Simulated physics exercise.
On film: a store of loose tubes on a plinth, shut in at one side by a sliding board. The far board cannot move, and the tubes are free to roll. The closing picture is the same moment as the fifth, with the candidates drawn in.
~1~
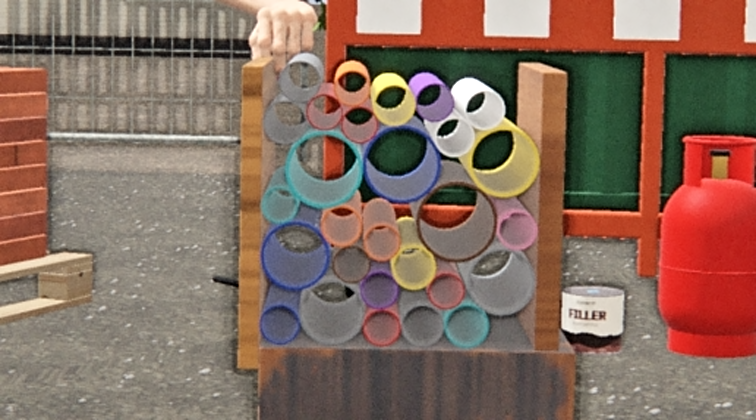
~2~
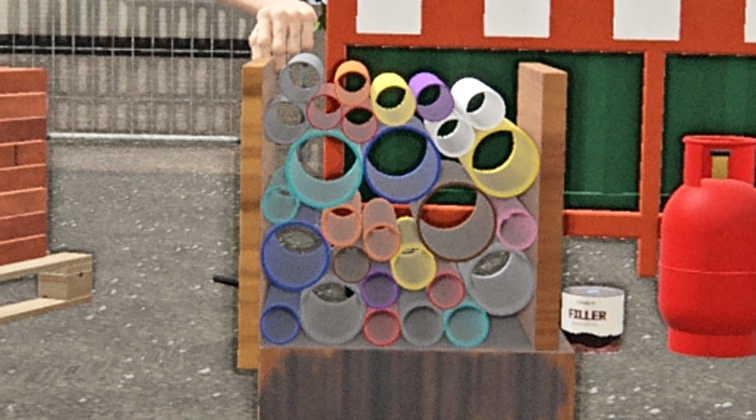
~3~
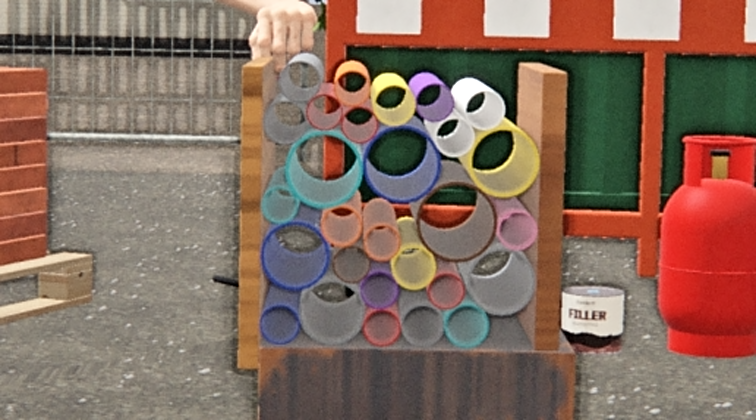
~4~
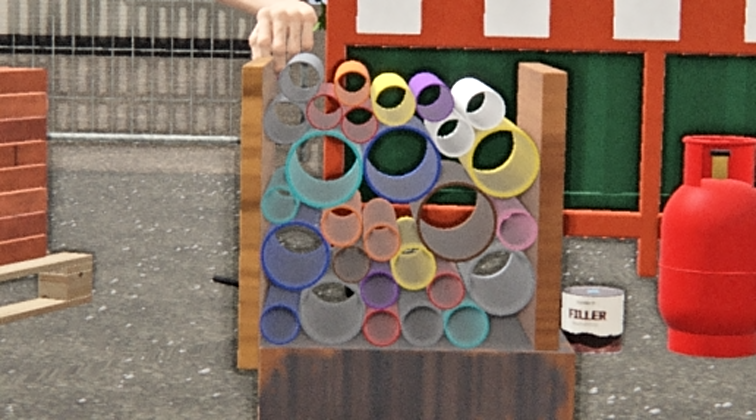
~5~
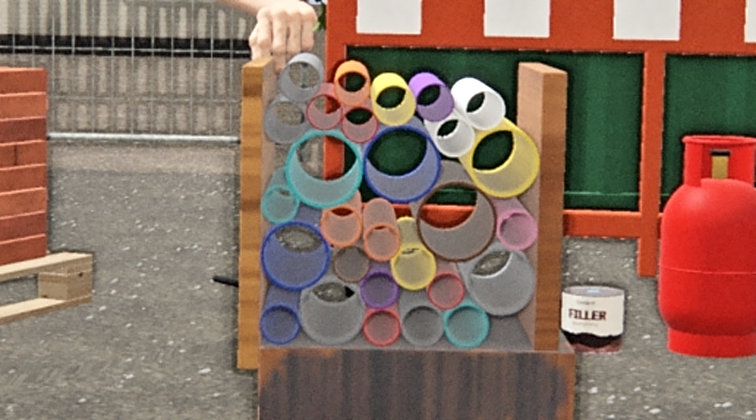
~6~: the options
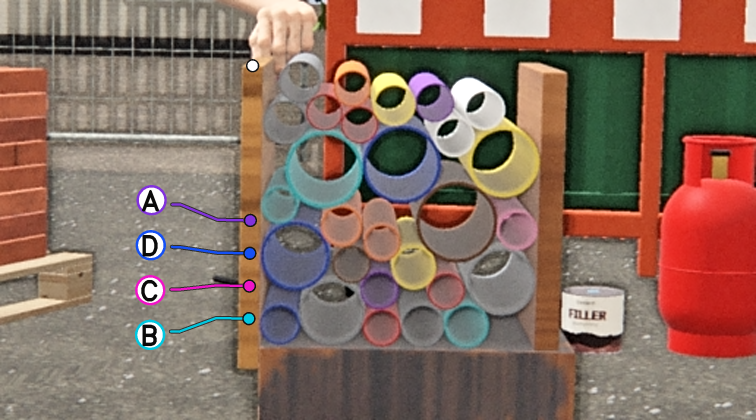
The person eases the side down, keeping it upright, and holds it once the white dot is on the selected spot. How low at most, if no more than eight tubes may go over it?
The lowest mark that will do is C.
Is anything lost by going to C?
At C: Yes.
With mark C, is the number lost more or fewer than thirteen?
It loses fewer than thirteen.
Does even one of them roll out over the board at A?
Yes, at A.
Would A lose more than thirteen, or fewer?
At A, fewer than thirteen.
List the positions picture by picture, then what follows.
In the first picture, a purple tube (435, 102); side board (259, 200); a blue tube (280, 324).
In the second picture, a blue tube (280, 324); a blue tube (296, 256).
In the third picture, an orange tube (383, 243); a turquoise tube (324, 170).
In the fourth picture, a white tube (455, 137); a purple tube (435, 102).
In the fifth picture, side board (259, 200); a blue tube (280, 324); a blue tube (296, 256).
On the marked copy, A at (251, 220); B at (249, 319); C at (250, 286); D at (250, 253); the white dot at (253, 66).
Following C. Soon after the start, top of the board (262, 159).
Later, top of the board (260, 264).
In the end, top of the board (260, 285), eight out over the board.
As for the rest, A six out over the board; B more than eight out over the board; D eight out over the board.
